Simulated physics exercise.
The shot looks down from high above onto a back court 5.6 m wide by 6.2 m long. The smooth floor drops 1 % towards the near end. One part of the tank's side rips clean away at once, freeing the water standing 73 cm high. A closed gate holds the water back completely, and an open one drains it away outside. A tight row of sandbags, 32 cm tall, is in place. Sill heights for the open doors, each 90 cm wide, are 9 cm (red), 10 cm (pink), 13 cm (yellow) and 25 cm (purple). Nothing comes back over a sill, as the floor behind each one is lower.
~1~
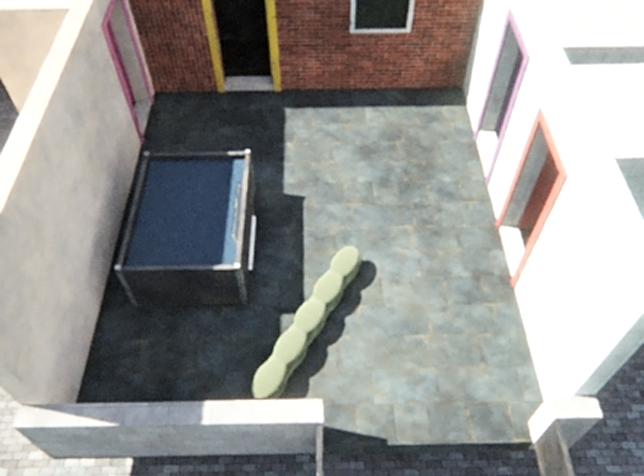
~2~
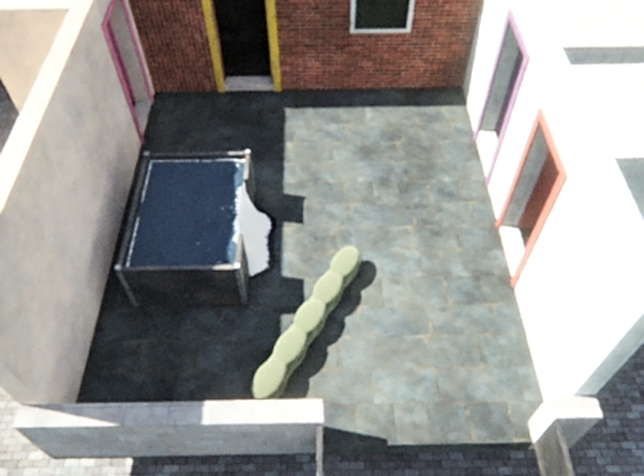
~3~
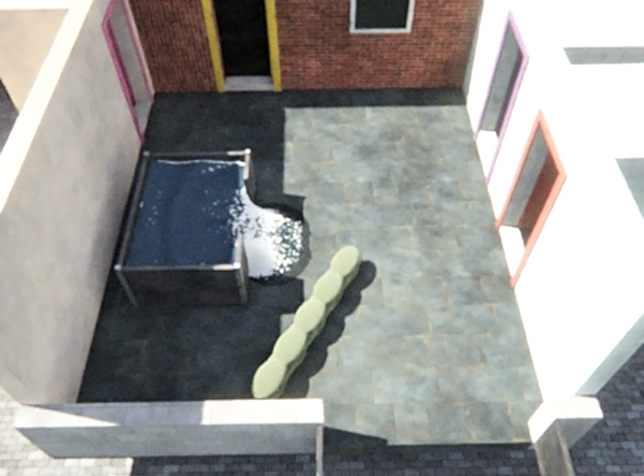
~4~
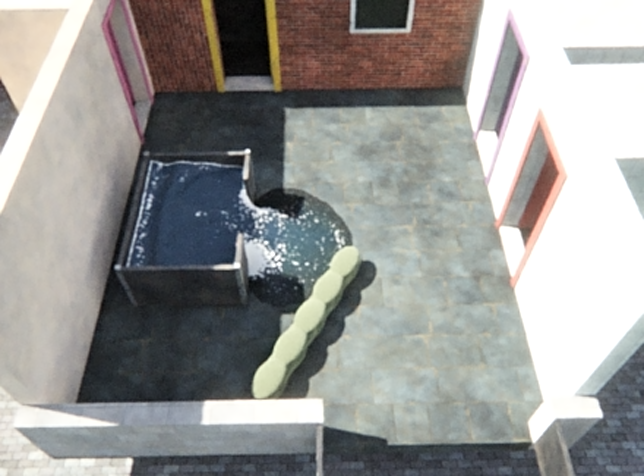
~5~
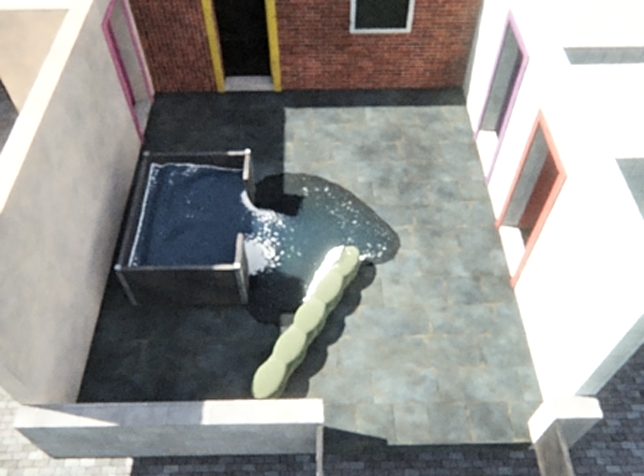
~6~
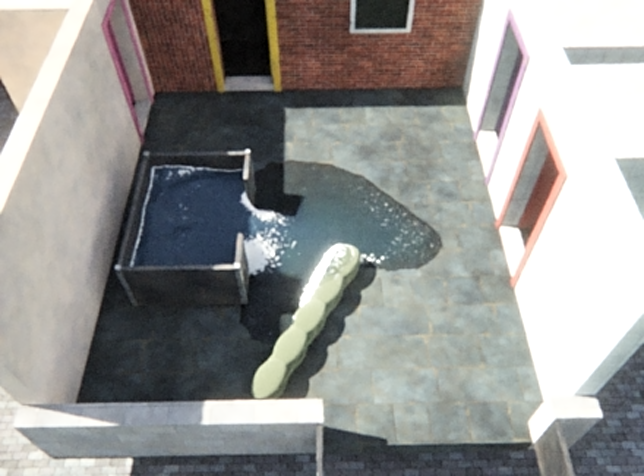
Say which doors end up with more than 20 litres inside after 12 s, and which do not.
The red door lets in a larger amount than the limit, the pink door lets in a smaller amount than the limit, the yellow door lets in a smaller amount than the limit, the purple door lets in a smaller amount than the limit.
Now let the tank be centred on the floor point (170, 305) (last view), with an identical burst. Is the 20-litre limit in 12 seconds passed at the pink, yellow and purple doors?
Lab note: Pink door limit not exceeded; yellow door limit not exceeded; purple door limit not exceeded.
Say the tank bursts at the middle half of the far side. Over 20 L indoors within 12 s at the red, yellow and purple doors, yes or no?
Red door doesn't reach it, yellow door surpasses it, purple door doesn't reach it.
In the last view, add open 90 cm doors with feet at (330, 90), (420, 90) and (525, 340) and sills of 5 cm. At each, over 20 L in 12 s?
The first one doesn't reach it, the second one exceeds it, and the third one doesn't reach it.
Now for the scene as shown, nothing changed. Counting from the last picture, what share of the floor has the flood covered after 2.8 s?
Wet share: About 55 %.
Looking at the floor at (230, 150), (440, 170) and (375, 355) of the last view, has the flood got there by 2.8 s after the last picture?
First spot bone dry, second soaked, third bone dry.
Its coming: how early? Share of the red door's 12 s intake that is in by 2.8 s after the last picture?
By then it's near 90% of the total.
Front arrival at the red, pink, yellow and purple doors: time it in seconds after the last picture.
Red 0.3 s, pink 5.0 s, yellow 3.6 s, purple 0.7 s.
Then, 0.7 s after the last picture water covers 30 % of the floor and is deepest (40 cm) near (329, 271); red door 2 cm at the sill, 15 L in, pink door not reached, yellow door not reached, purple door not reached.
Then, 1.5 s after the last picture water covers 45 % of the floor and is deepest (28 cm) near (329, 271); red door 17 cm at the sill, 53 L in, pink door not reached, yellow door not reached, purple door 24 cm at the sill, 0 L in.
Then, 2.8 s after the last picture water covers 55 % of the floor and is deepest (24 cm) near (466, 101); red door 12 cm at the sill, 81 L in, pink door not reached, yellow door not reached, purple door 14 cm at the sill, 0 L in.
Then, 6.3 s after the last picture water covers 90 % of the floor and is deepest (12 cm) near (152, 196); red door 7 cm at the sill, 90 L in, pink door 8 cm at the sill, 0 L in, yellow door 3 cm at the sill, 0 L in, purple door 9 cm at the sill, 1 L in.
Then, 11.3 s after the last picture water covers 95 % of the floor and is deepest (10 cm) near (179, 427); red door 4 cm at the sill, 90 L in, pink door 6 cm at the sill, 0 L in, yellow door 5 cm at the sill, 0 L in, purple door 4 cm at the sill, 1 L in.
